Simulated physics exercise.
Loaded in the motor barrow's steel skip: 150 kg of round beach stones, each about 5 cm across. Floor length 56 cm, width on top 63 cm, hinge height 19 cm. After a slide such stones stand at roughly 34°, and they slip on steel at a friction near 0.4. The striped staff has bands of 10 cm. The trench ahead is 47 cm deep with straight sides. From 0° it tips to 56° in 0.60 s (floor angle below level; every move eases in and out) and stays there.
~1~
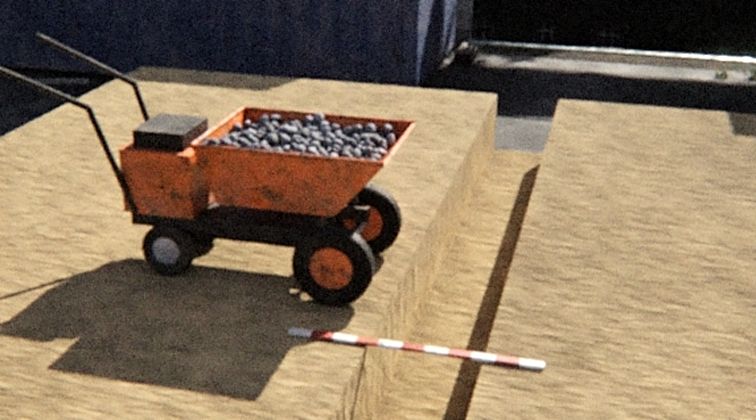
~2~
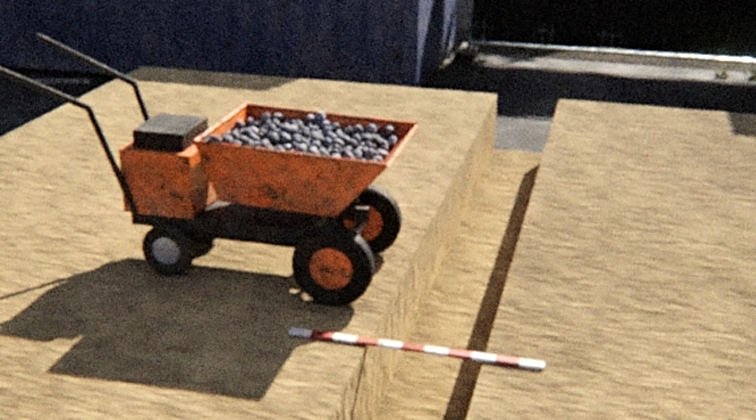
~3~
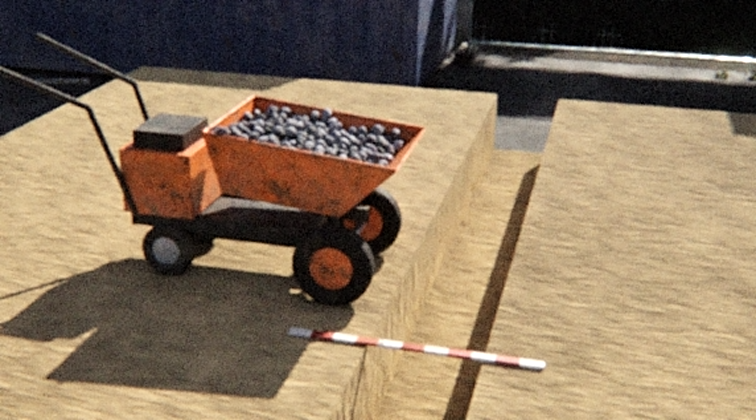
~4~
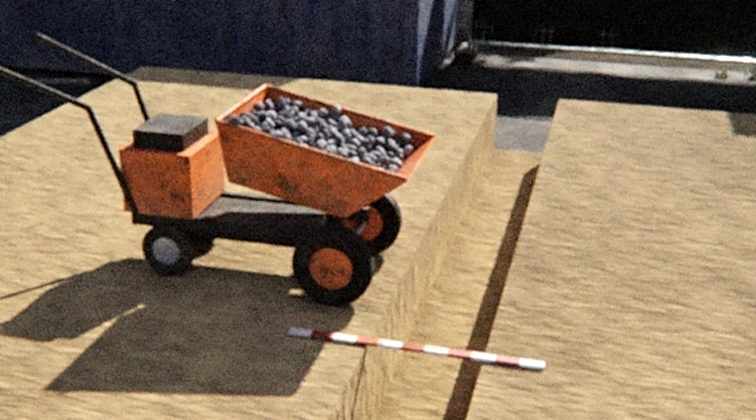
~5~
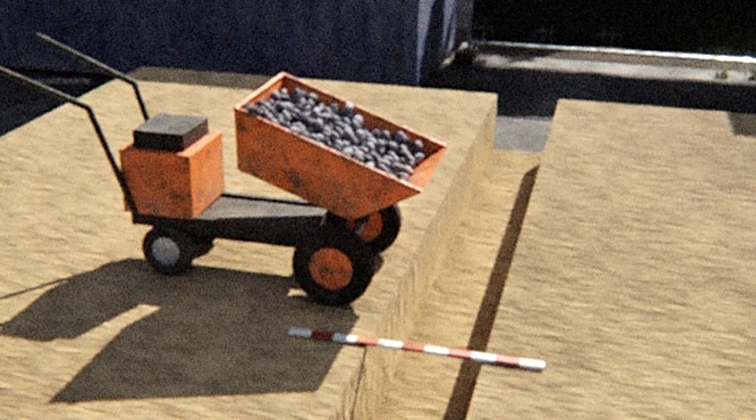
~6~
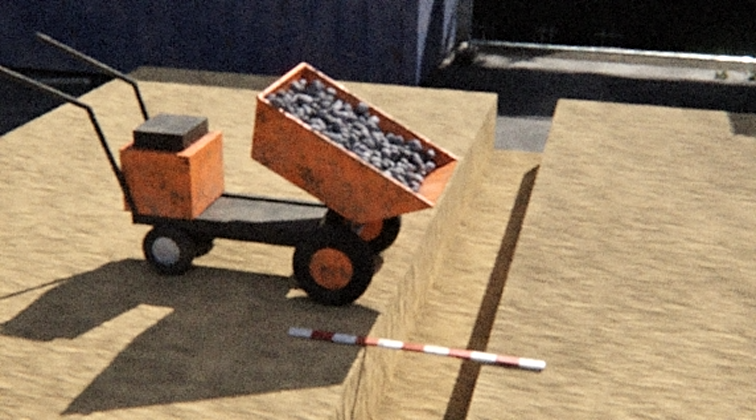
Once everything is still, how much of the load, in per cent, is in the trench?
About 34 per cent.
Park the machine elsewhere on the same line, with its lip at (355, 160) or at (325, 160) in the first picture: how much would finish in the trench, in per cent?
About 55 and 75 per cent.
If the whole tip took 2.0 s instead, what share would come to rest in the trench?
Then about 55 per cent.
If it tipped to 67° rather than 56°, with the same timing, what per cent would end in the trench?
In that case some 40 per cent.
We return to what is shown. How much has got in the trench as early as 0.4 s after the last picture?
About 10 per cent by then.
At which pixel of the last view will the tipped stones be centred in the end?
Around (530, 296).
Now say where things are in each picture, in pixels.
In the first picture, the skip is at 0°, its lip at (384, 164); the top of the load is at (306, 128).
The second picture shows lip at (387, 166), floor tilted 2°, highest stones at (293, 126).
In the third picture, the skip is at 6°, its lip at (396, 171); the top of the load is at (289, 118).
The fourth picture shows lip at (408, 180), floor tilted 12°, highest stones at (281, 109).
The fifth picture shows lip at (421, 192), floor tilted 20°, highest stones at (286, 99).
The sixth picture shows lip at (433, 207), floor tilted 28°, highest stones at (300, 92).
Then, 0.1 s after the last picture the floor is at 47°, 100 % in the skip; the foremost stones are at (446, 216).
Then, 0.4 s after the last picture the floor is at 56°, 88 % in the skip, 8 % in the trench, 3 % past the trench; the foremost stones are at (521, 293).
Then, 0.7 s after the last picture the floor is at 56°, 43 % in the skip, 11 % in the trench, 46 % past the trench; the foremost stones are at (651, 309).
Then, 2.7 s after the last picture the floor is at 56°, 16 % in the skip, 34 % in the trench, 50 % past the trench; the foremost stones are past the picture's edge.
